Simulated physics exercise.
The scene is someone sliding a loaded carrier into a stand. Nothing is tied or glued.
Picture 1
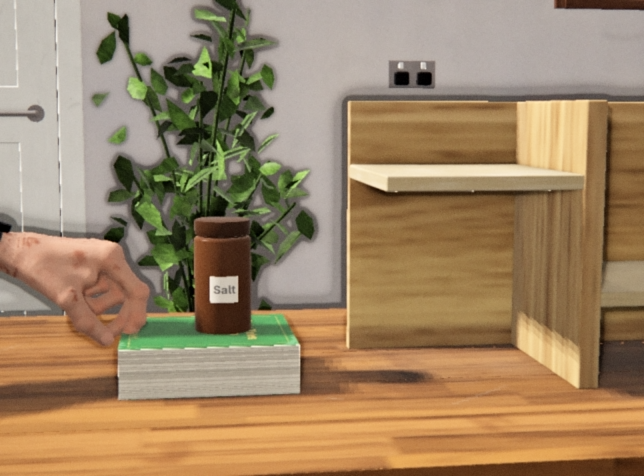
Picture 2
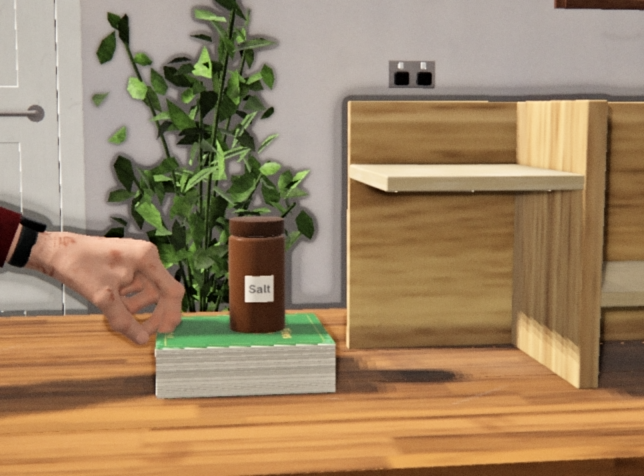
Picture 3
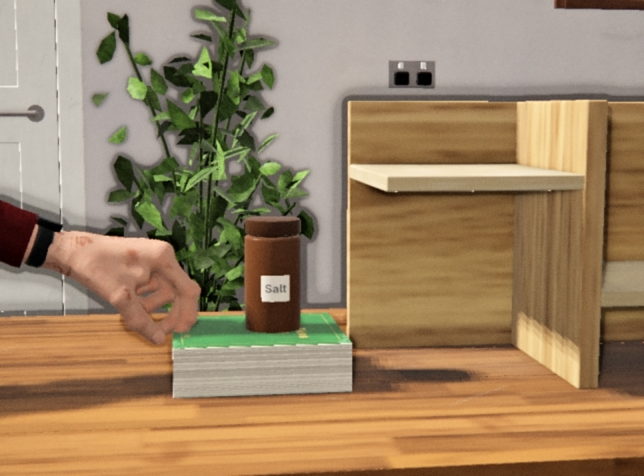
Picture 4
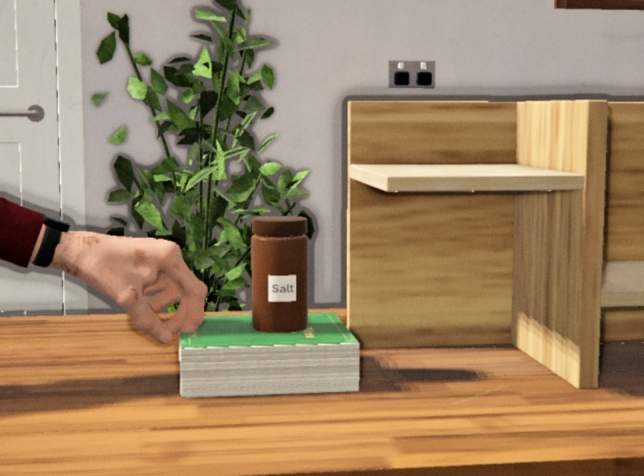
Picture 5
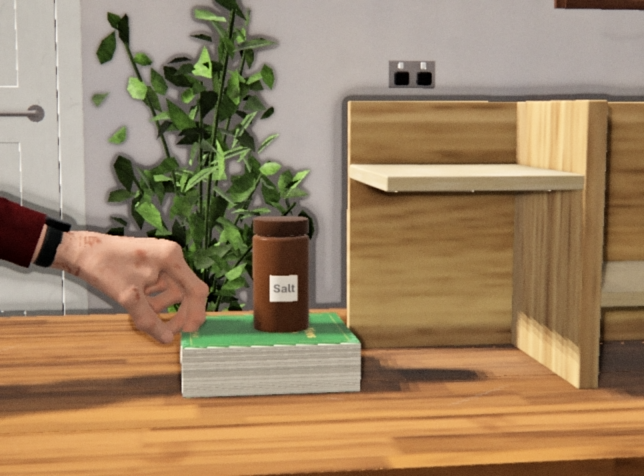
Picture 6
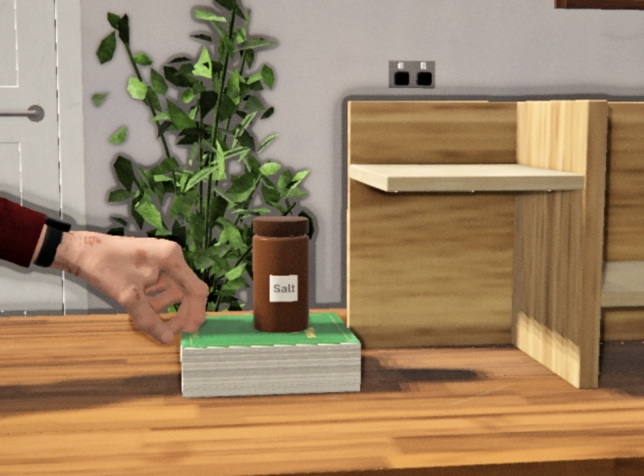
A hand slides a green book carrying a brown salt jar right across the table.
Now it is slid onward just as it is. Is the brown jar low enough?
As it turns out, the brown jar passes below.
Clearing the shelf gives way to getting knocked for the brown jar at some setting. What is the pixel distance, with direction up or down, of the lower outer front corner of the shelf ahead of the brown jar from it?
Near 36 pixels, heading down.
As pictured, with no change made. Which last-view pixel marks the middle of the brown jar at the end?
When everything stops, it's near (459, 271).
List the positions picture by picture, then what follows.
Hand sliding it forward; brown jar (223, 275); green book (207, 354), in the first frame.
Hand sliding it forward; brown jar (257, 274); shelf (553, 234), in the second frame.
Hand sliding it forward; brown jar (273, 274); green book (257, 353), in the third frame.
Hand sliding it forward; brown jar (280, 274); shelf (553, 234), in the fourth frame.
Hand sliding it forward; brown jar (281, 274); green book (265, 352), in the fifth frame.
Hand sliding it forward; brown jar (281, 274); shelf (553, 234), in the sixth frame.
Then, 0.90 s past the last view, brown jar riding along near (356, 273).
Finally, the brown jar clears the shelf, near (458, 271).
